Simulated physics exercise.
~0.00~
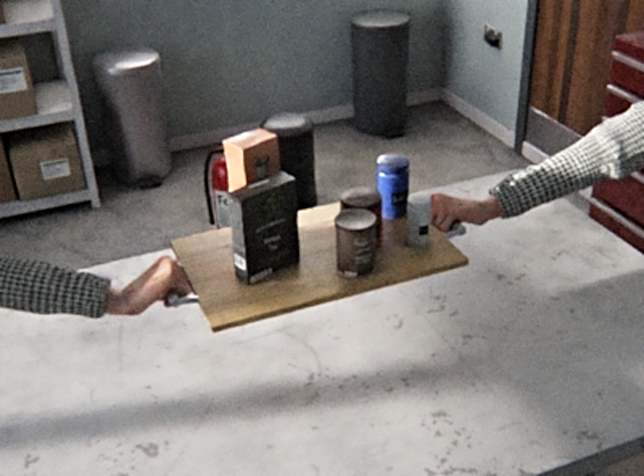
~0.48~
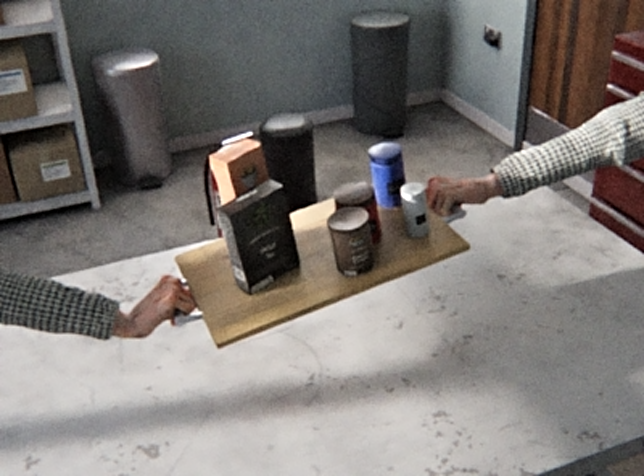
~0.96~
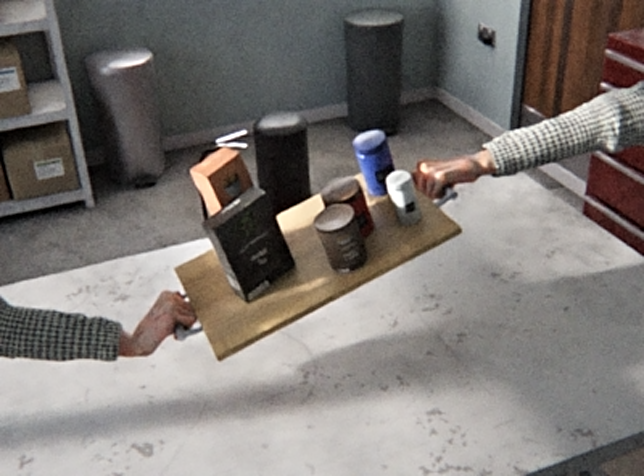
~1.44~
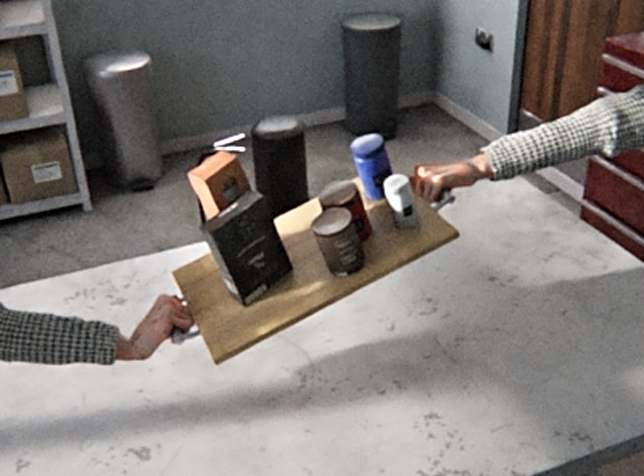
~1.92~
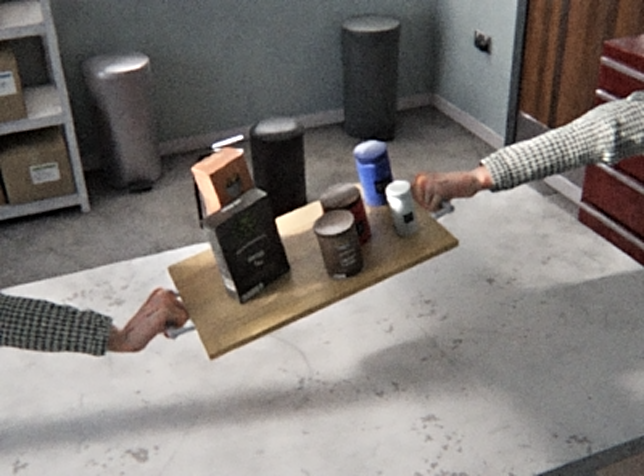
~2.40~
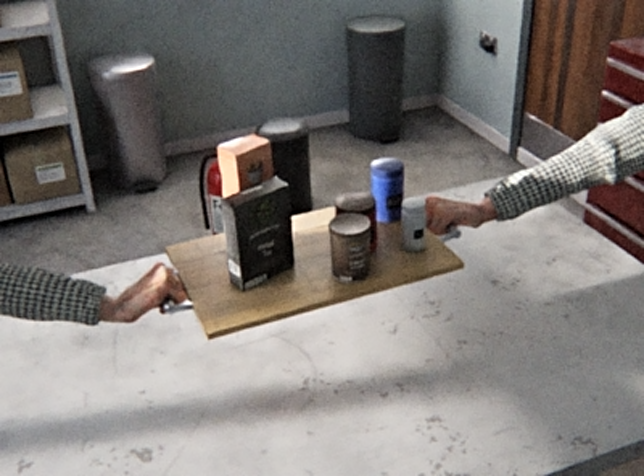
Two hands in grey checked sleeves hold a flat wooden tray by its end handles above a pale, scuffed surface, seen from slightly above by a gently swaying camera. A black packet stands on the left with an orange carton behind it, a brown tin and a red jar sit near the middle, and a blue jar and a small white shaker stand toward the right. The tray tips left edge down, and all six items lean with it. It stays slanted briefly, then swings back. Finally it is almost level, with everything upright and still in its starting place on the board.
